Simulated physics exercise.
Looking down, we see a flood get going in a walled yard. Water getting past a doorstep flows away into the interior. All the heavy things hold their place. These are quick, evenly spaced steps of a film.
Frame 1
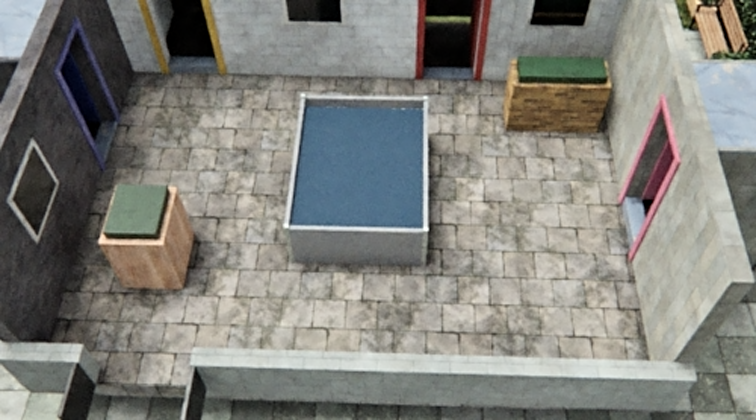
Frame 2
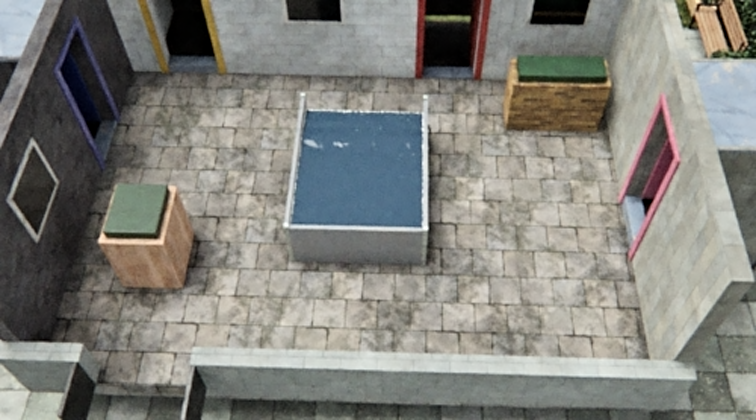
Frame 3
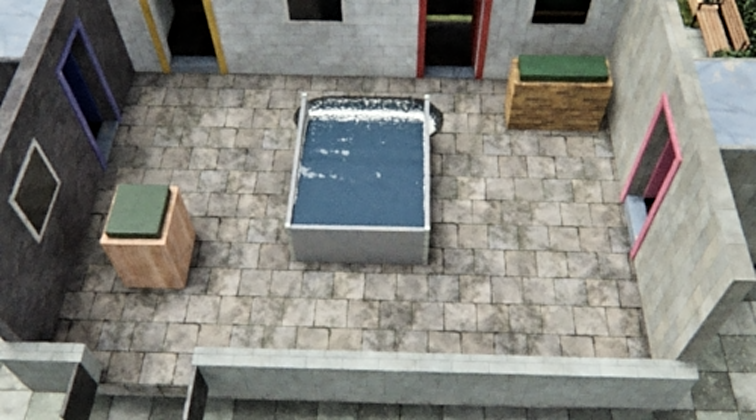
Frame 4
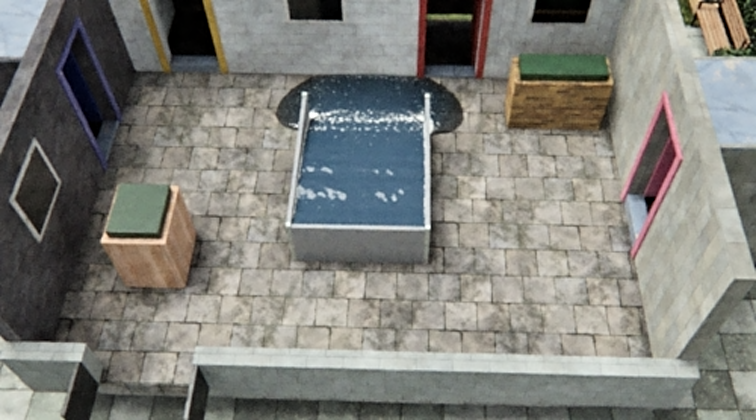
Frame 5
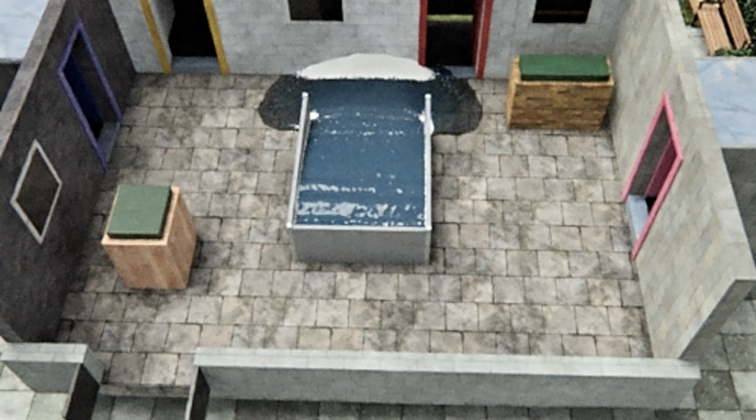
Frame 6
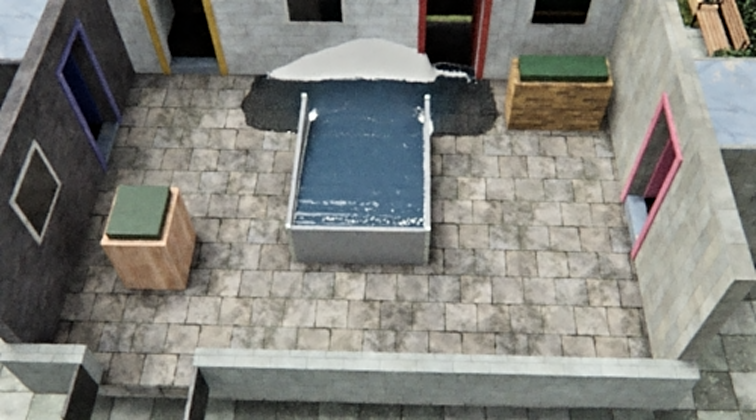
A walled yard paved with worn stone slabs is seen from high above, with the camera holding still. A grey-walled tank of dark blue water stands near the middle, between a wooden box with a green top at left and a tan brick block, also green-topped, at upper right, with yellow, red, blue and pink doorways around. The tank's far side opens and water pours out, spreading across the paving to the back wall and fanning left and right in white foam.
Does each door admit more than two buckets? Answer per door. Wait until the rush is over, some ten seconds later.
The pink door: It does not; the yellow door: It does not; the red door: It does; the blue door: It does.
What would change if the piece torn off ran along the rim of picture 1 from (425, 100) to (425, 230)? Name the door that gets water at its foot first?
I'd name the door marked pink.
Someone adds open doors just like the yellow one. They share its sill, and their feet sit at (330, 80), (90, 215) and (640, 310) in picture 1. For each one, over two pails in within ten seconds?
Same order as asked - exceeds the limit, stays within the limit and stays within the limit.
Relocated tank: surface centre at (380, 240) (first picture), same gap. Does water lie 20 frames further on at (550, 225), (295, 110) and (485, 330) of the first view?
Spared, hit, spared.
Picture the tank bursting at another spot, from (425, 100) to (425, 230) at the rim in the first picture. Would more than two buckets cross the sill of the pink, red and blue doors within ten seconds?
Pink: Above the limit, red: Above the limit, blue: Below the limit.
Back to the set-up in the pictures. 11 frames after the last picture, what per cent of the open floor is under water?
About 30 in a hundred.
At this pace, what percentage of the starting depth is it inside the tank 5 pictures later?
54 per cent or thereabouts.
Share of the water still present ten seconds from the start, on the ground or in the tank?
Roughly 78 percent.
A moment on, water covers 15 % of the floor; the pink door not reached, the yellow door wet at the sill, nothing in, the red door over two buckets in, the blue door not reached.
Next, water covers 30 % of the floor; the pink door not reached, the yellow door wet at the sill, nothing in, the red door far over two buckets in, the blue door wet at the sill, nothing in.
Then, water covers 55 % of the floor; the pink door wet at the sill, nothing in, the yellow door wet at the sill, nothing in, the red door far over two buckets in, the blue door over two buckets in.
Later, water covers 85 % of the floor; the pink door wet at the sill, nothing in, the yellow door under two buckets in, the red door far over two buckets in, the blue door far over two buckets in.
In the end, water covers 95 % of the floor; the pink door wet at the sill, nothing in, the yellow door under two buckets in, the red door far over two buckets in, the blue door far over two buckets in.
